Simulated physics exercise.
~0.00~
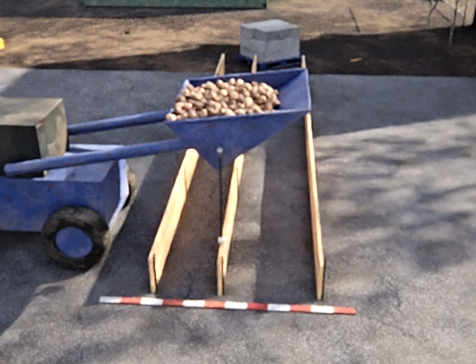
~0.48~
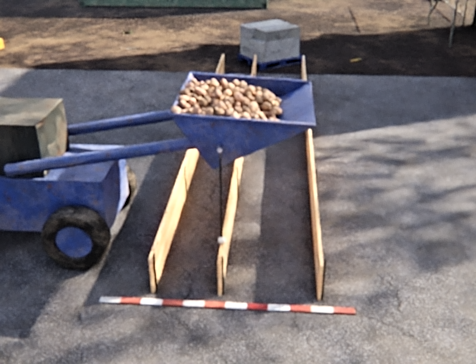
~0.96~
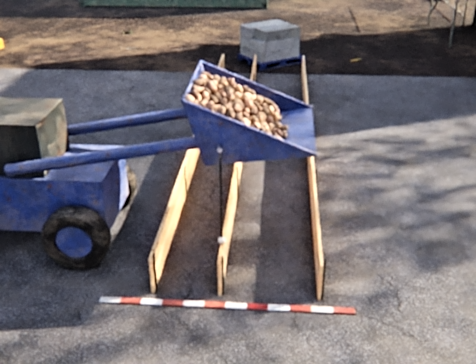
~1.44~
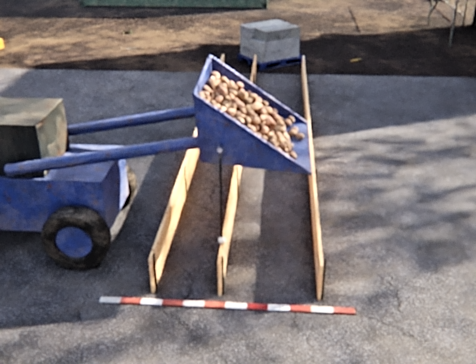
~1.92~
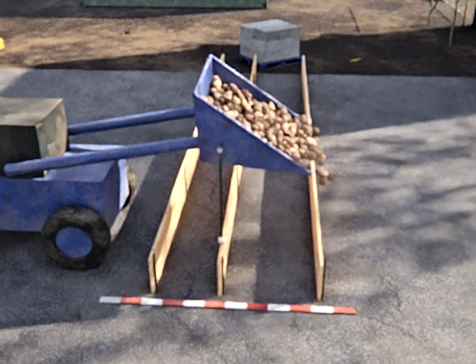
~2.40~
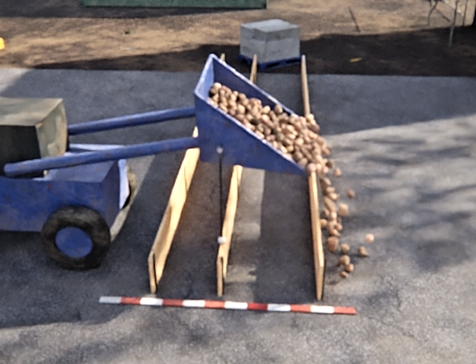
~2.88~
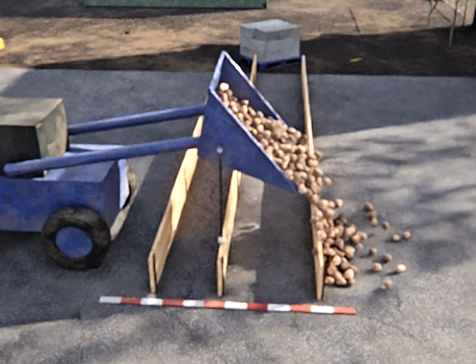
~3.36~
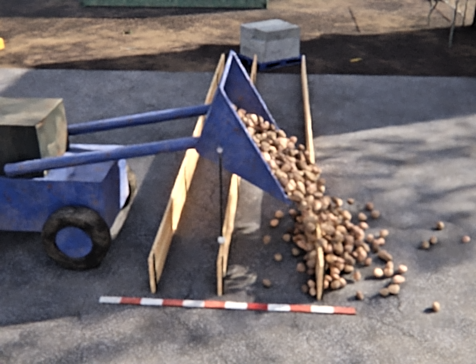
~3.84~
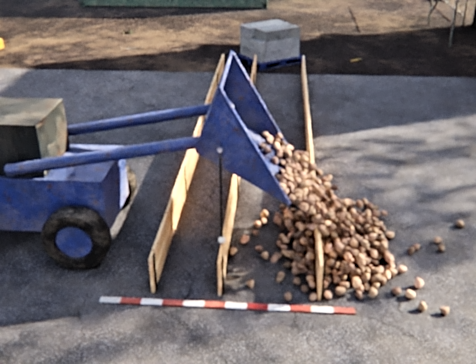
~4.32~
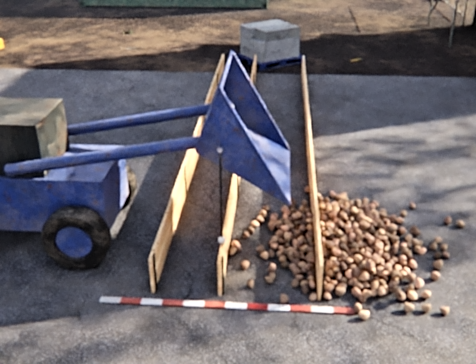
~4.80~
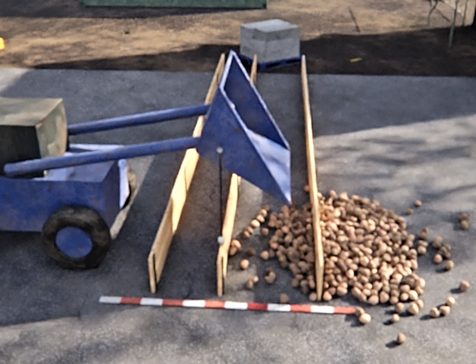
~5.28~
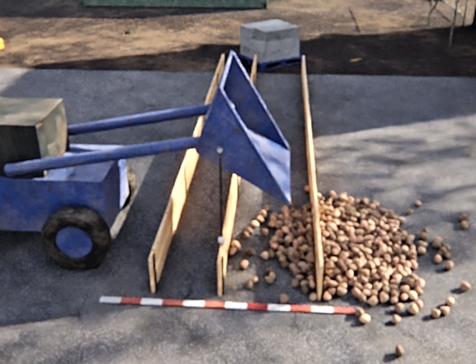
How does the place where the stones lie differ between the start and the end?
At the start the stones are heaped inside the raised blue bucket. At the end they lie lower and further right, in a spread pile on the paving around the rightmost plank, mostly to its right.
A blue loader stands at the left on grey paving, seen from above and to the side, its arms holding a blue bucket heaped with smooth brown stones. Three wooden planks stand on edge beneath and beyond it, with a red and white striped rod along their near ends and a grey block behind. The bucket tips down to the right, and the stones slide to its lip, then pour over the rightmost plank. They pile up on both sides of that plank, mostly to its right. The bucket stays tilted and empty while a few stones lie scattered around the heap.
